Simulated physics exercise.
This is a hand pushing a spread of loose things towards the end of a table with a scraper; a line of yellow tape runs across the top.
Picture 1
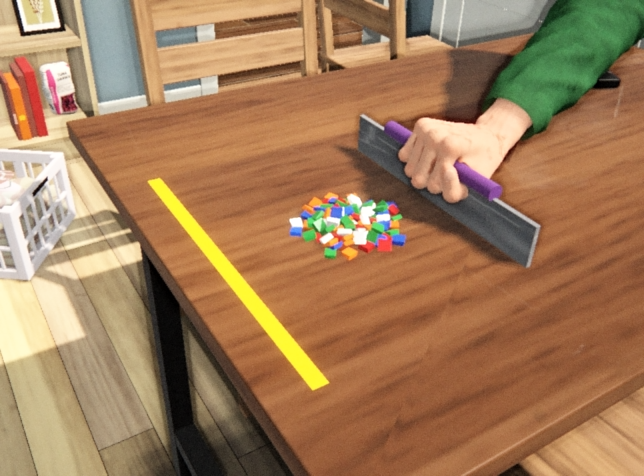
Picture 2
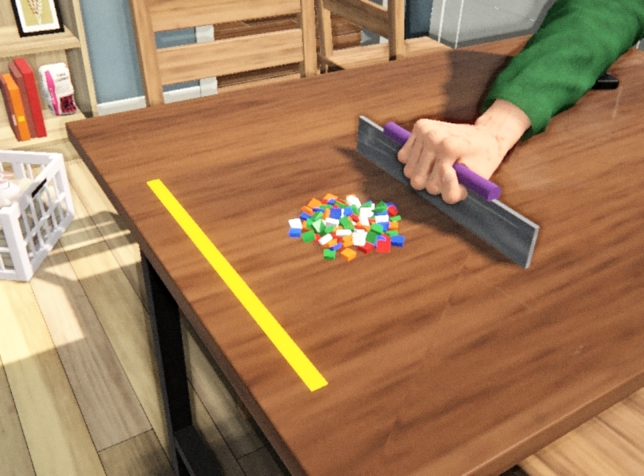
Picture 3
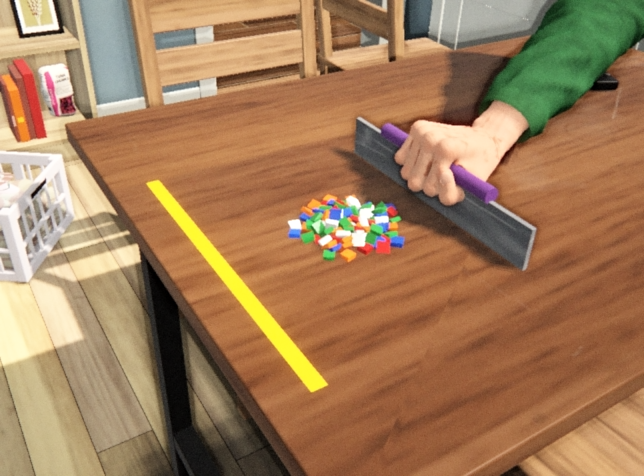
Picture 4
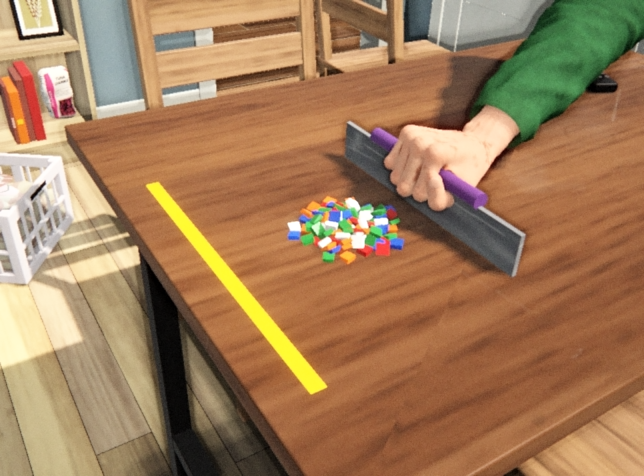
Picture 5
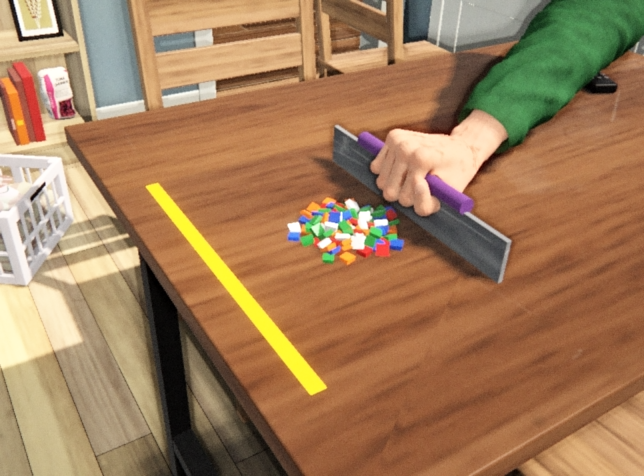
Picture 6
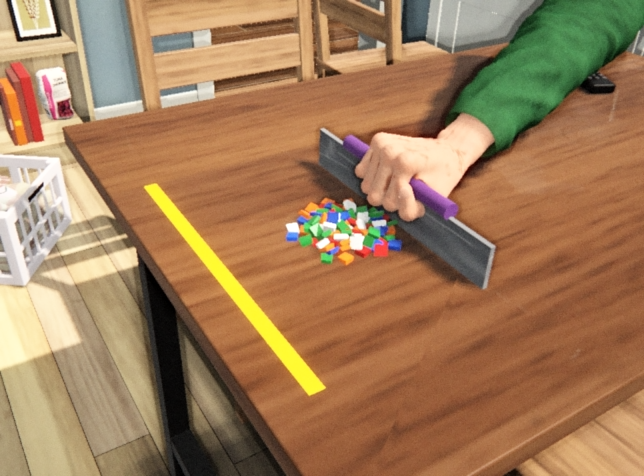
We see a hand in a green sleeve holding a scraper with a purple handle on a wooden table, at first nearly still, then sliding it left to the near side of a heap of colourful tiles beside yellow tape.
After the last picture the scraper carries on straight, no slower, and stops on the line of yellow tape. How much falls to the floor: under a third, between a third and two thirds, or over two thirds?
Lost: Between a third and two thirds of the heap.
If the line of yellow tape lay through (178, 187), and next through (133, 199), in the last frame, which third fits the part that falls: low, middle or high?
In turn: Under a third; beyond two thirds.
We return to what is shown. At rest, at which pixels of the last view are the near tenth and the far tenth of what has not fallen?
Near end (225, 313), far end (174, 240).
Soon after the last picture, scraper still moving, near (306, 205); heap all on the table, its front near (222, 255).
A little later, scraper stopped at the yellow tape; heap about a third over the edge.
Later still, scraper stopped at the yellow tape; heap about half over the edge.
At rest, scraper stopped at the yellow tape; heap about half over the edge.
